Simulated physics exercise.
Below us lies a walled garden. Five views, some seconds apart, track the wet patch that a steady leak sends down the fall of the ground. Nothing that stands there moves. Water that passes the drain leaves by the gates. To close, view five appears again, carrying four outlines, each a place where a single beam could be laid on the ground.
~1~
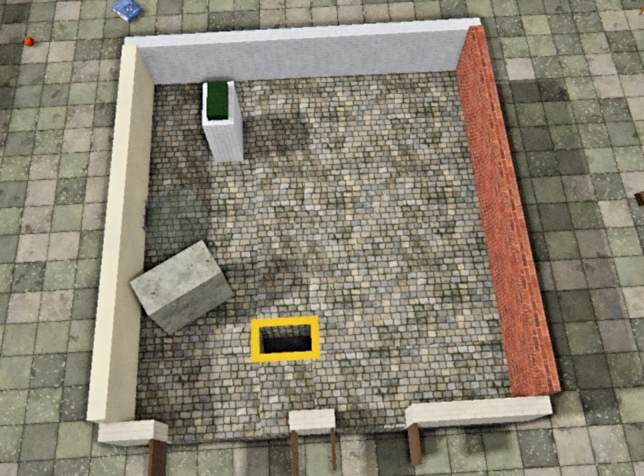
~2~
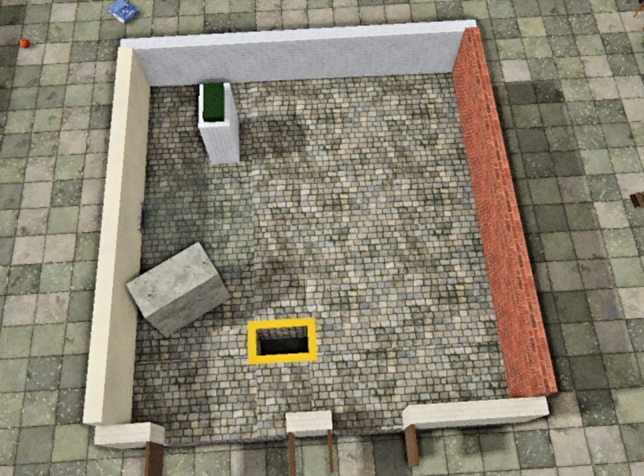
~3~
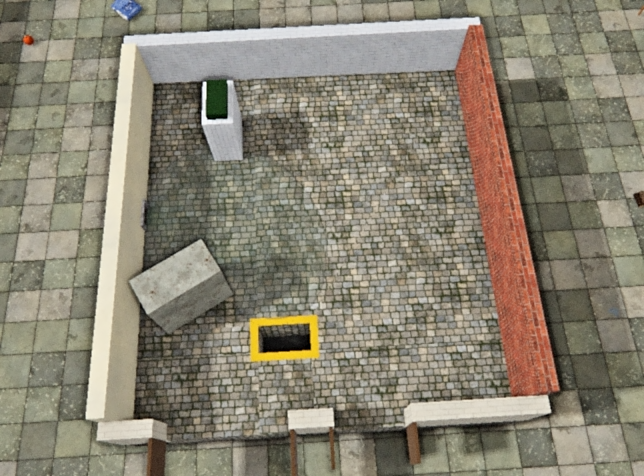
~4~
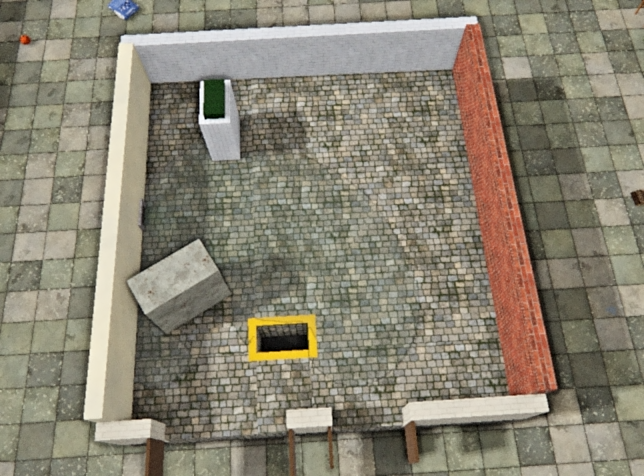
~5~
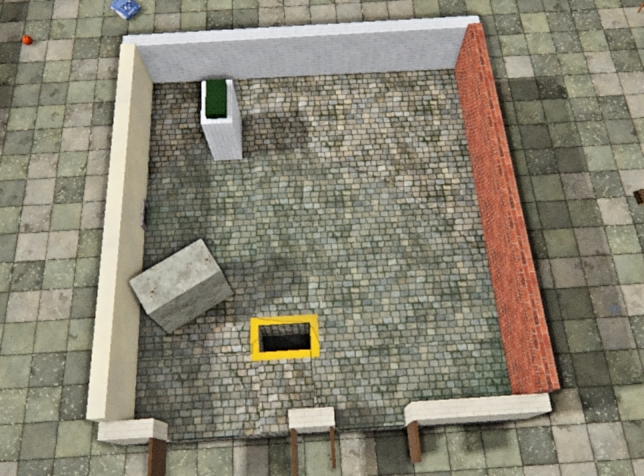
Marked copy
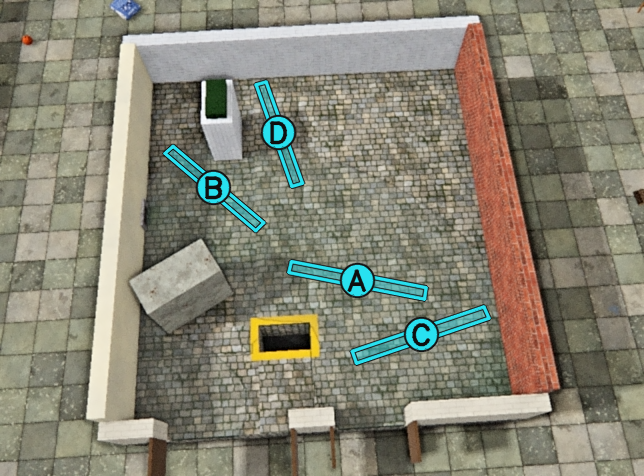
Water spreads from the left wall across the walled garden's paving and reaches the yellow gully.
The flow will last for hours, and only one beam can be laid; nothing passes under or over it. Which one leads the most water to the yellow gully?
Go for B.
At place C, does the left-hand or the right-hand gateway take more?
More leaves on the right.
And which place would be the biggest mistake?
The answer is D.
In cyan, A from (290, 267) to (425, 293); B from (169, 149) to (259, 226); C from (354, 357) to (486, 312); D from (261, 83) to (297, 184).
With A, about 22 % of the stream goes into the yellow gully, about 76 % out by the gates.
With B, about 35 % of the stream goes into the yellow gully, about 62 % out by the gates.
With C, about 24 % of the stream goes into the yellow gully, about 71 % out by the gates.
With D, about 15 % of the stream goes into the yellow gully, about 83 % out by the gates.
